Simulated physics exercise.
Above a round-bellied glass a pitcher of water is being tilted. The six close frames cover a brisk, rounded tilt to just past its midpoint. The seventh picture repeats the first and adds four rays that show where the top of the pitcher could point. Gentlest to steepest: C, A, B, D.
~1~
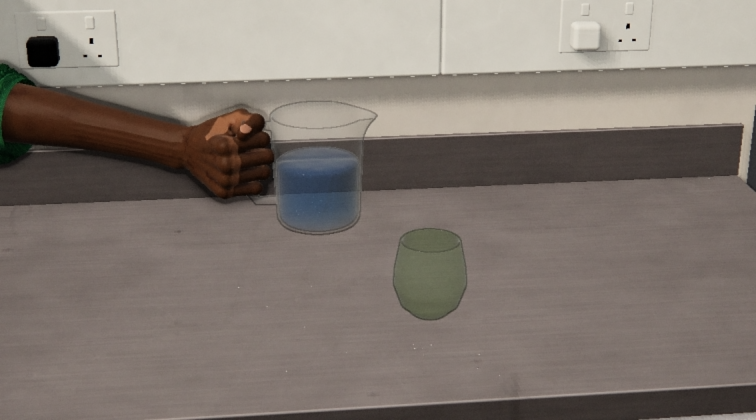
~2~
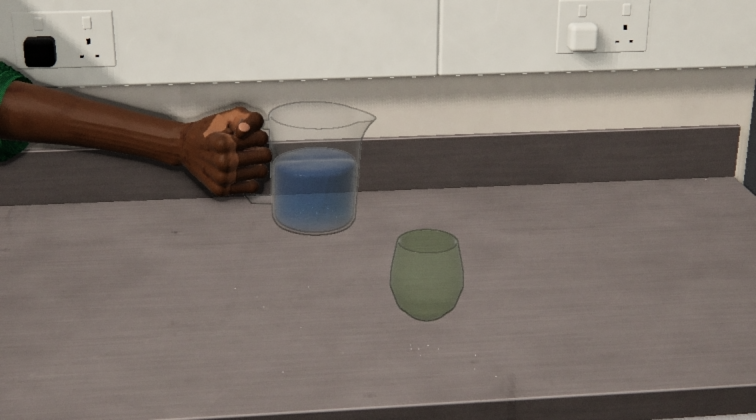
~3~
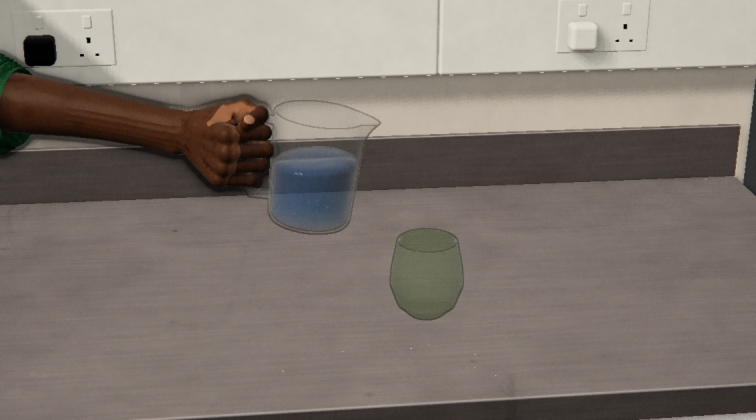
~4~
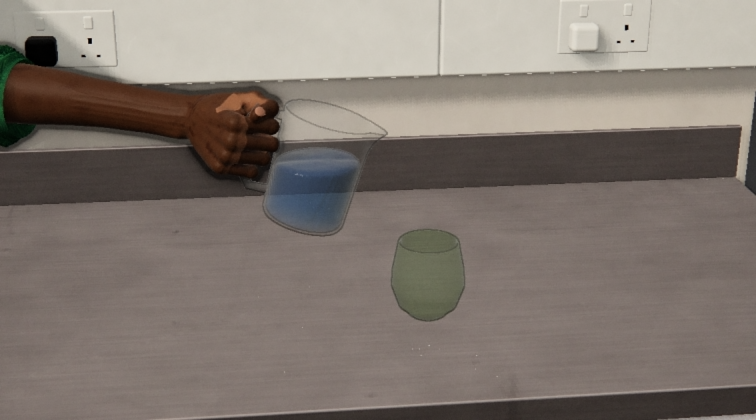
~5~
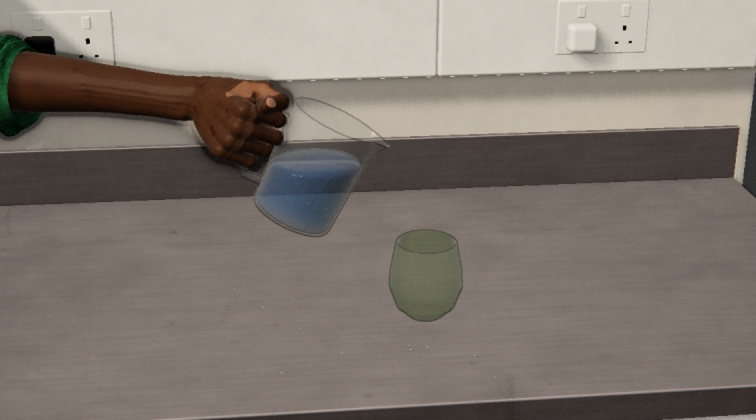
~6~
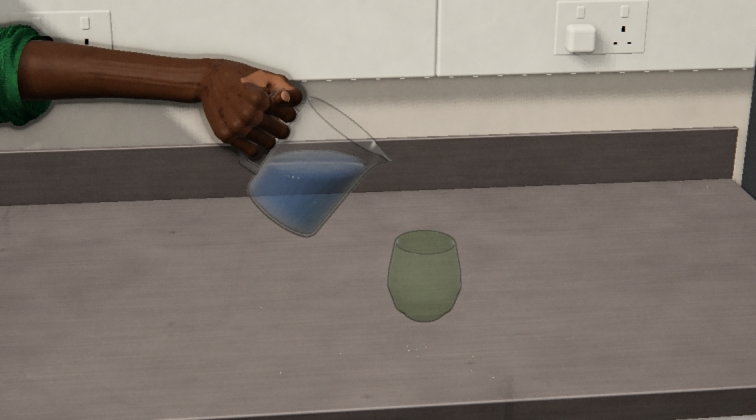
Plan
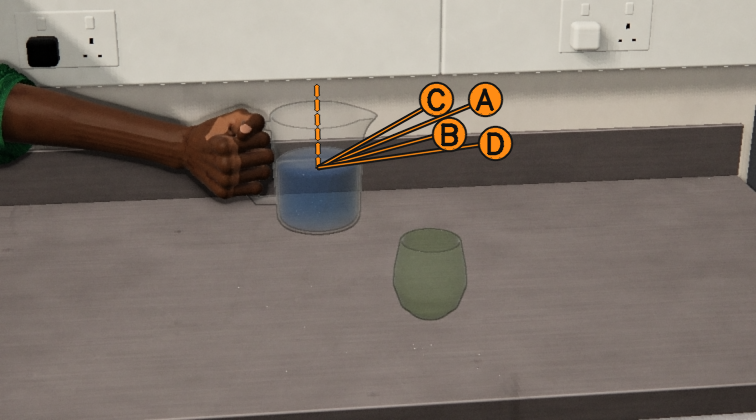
On a grey counter, a hand tilts a pitcher of blue water rightward near a green glass.
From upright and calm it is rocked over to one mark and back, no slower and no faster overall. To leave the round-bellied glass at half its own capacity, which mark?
A is best.
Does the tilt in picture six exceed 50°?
No, it does not.
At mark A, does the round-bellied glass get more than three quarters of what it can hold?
No, less.
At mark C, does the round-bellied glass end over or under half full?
Under half.
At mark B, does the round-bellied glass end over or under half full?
Over half.
On the marked copy, A at (470, 105); B at (432, 136); C at (421, 109); D at (478, 144).
With A, the round-bellied glass ends with about 51 % of what it can hold.
With B, the round-bellied glass ends with about 73 % of what it can hold.
With C, the round-bellied glass ends with about 31 % of what it can hold.
With D, the round-bellied glass ends with about 88 % of what it can hold; 5 % of the water is spilt.
